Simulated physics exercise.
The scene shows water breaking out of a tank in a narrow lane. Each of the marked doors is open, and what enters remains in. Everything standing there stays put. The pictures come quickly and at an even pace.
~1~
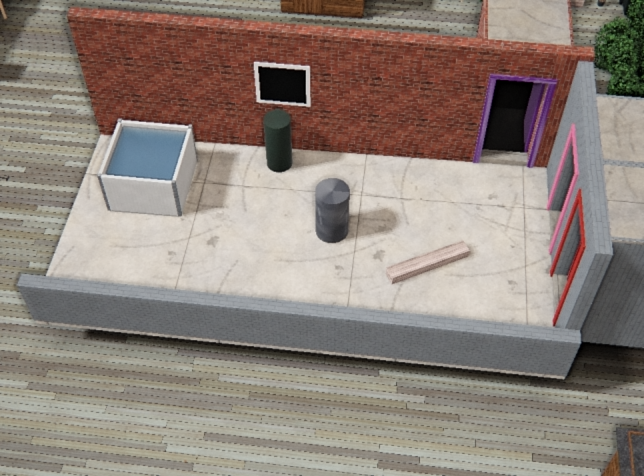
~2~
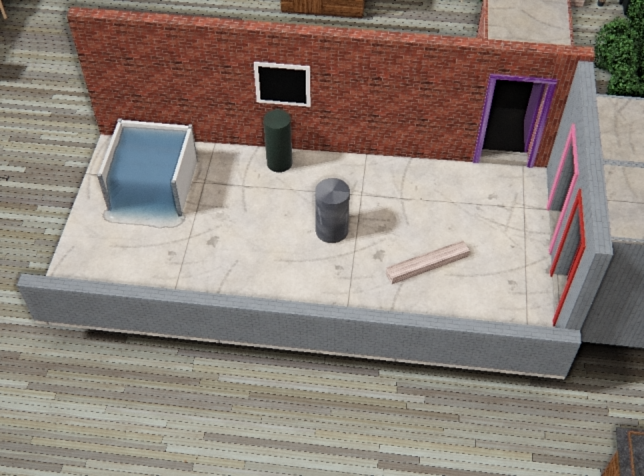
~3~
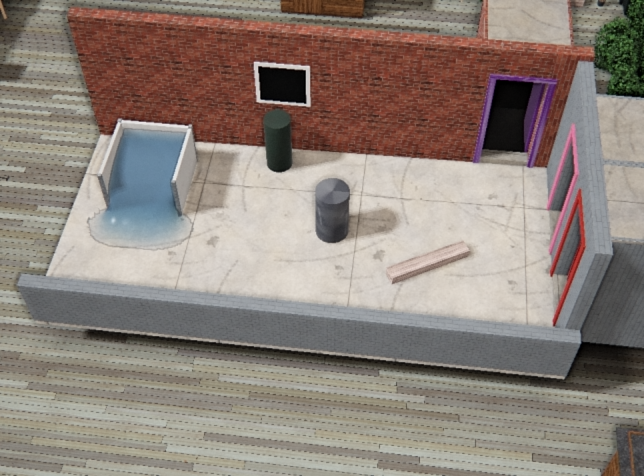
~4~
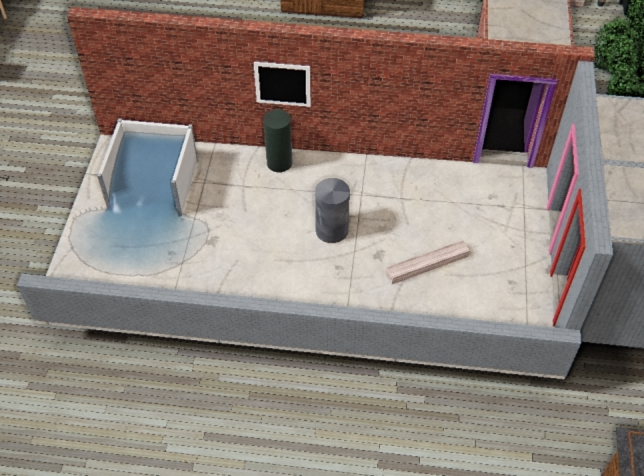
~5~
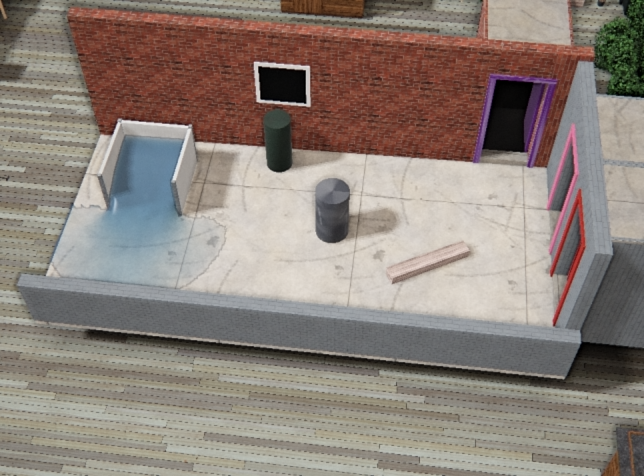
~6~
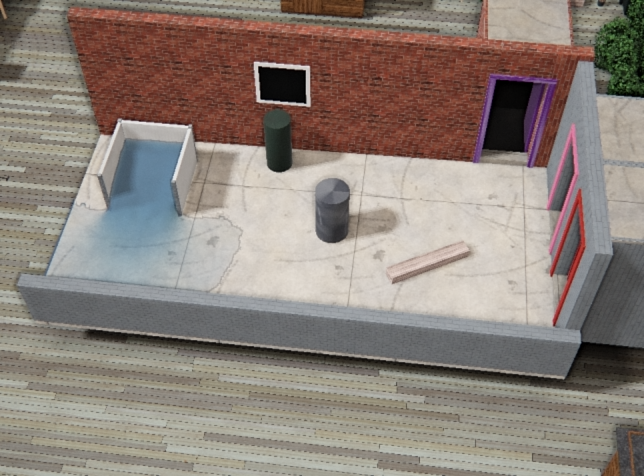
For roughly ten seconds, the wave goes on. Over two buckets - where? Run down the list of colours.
The pink door does not pass two buckets; the purple door does not pass two buckets; the red door does not pass two buckets.
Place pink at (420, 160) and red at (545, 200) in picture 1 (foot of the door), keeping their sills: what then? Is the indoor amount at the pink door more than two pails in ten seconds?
In this case the pink door remains within bounds.
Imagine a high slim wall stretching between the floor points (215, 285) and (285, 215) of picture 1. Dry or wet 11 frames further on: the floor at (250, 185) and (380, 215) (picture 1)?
Note: Point one left unsoaked, point two left unsoaked.
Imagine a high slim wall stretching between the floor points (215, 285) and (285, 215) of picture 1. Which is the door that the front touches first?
That's the red-painted one.
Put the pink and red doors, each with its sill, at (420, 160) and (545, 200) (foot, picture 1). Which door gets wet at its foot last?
That's the red one.
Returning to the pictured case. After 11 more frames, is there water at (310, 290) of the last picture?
Lab note - point status: Swamped.
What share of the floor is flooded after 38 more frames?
Roughly 70 percent, I reckon.
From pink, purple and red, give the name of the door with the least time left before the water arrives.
It's the red-painted one.
A moment on, water covers 20 % of the floor; the pink door not reached, the purple door not reached, the red door not reached.
Next, water covers 25 % of the floor; the pink door not reached, the purple door not reached, the red door not reached.
Then, water covers 50 % of the floor; the pink door not reached, the purple door not reached, the red door not reached.
Later, water covers 70 % of the floor; the pink door wet at the sill, nothing in, the purple door not reached, the red door wet at the sill, nothing in.
In the end, water covers 70 % of the floor; the pink door wet at the sill, nothing in, the purple door wet at the sill, nothing in, the red door wet at the sill, nothing in.
